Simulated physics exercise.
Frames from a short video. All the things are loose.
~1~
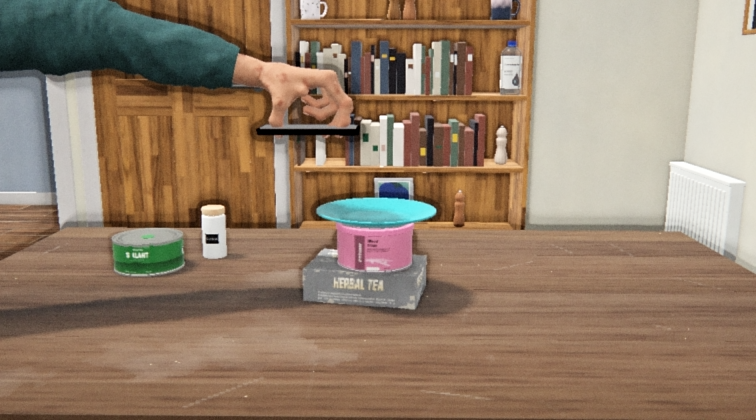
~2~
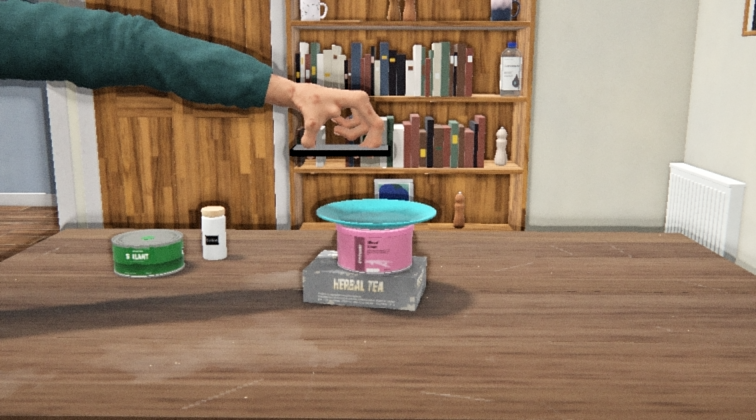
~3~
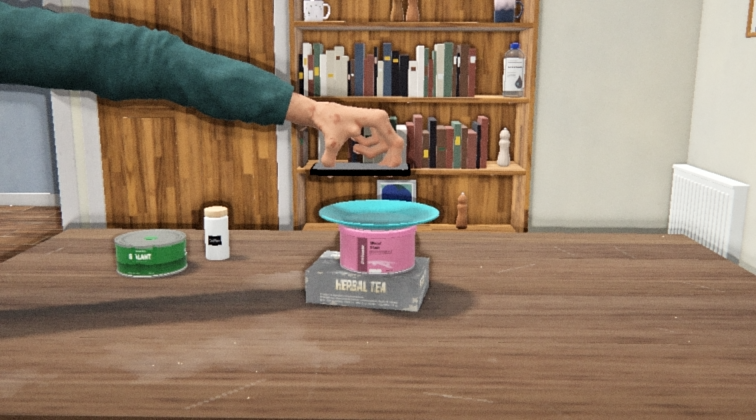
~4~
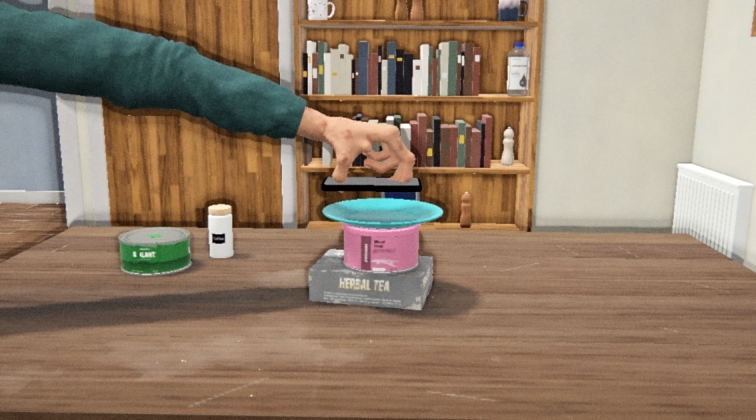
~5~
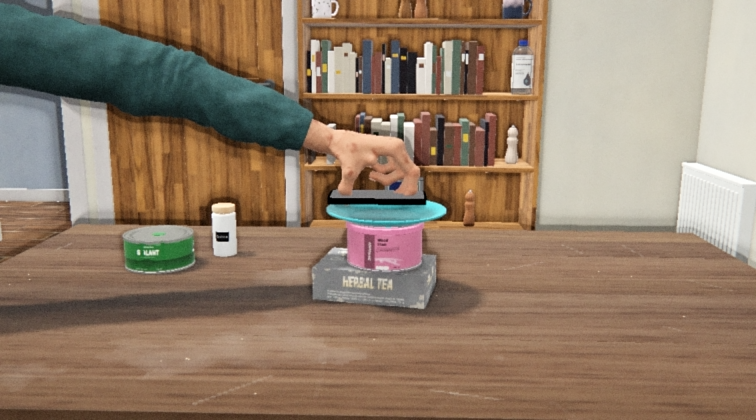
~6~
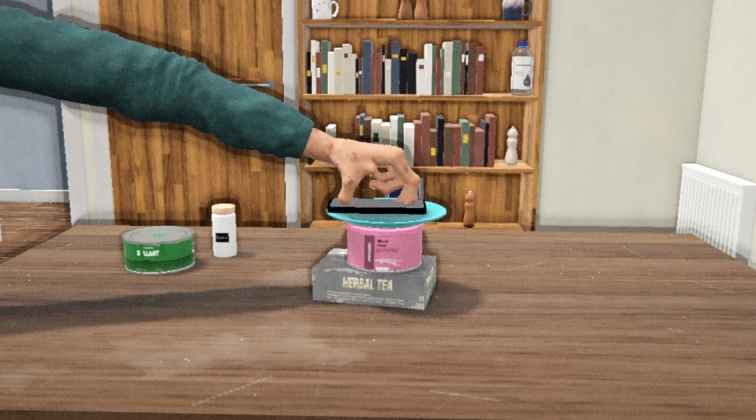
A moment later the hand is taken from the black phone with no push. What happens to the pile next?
Stays together.
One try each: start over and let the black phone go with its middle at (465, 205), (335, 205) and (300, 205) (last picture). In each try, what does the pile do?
Result per try: First toppled, second still standing, third toppled.
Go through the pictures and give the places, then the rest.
The first frame shows coming down; black phone (310, 130); turquoise plate (376, 215).
The second frame shows coming down; black phone (341, 151); grey packet (367, 279).
The third frame shows coming down; black phone (361, 169); pink tub (377, 244).
The fourth frame shows coming down; black phone (372, 184); green tub (156, 250).
The fifth frame shows coming down; black phone (378, 197); white shaker (224, 229).
The sixth frame shows set down, still held; black phone (377, 206).
Then, 0.40 s later than the last frame, all is still.
Then, 1.30 s later than the last frame, black phone resting near (377, 207).
When it is over, all 6 as before. End places, in pixels of the last picture, black phone near (377, 207). The pile keeps its balance.
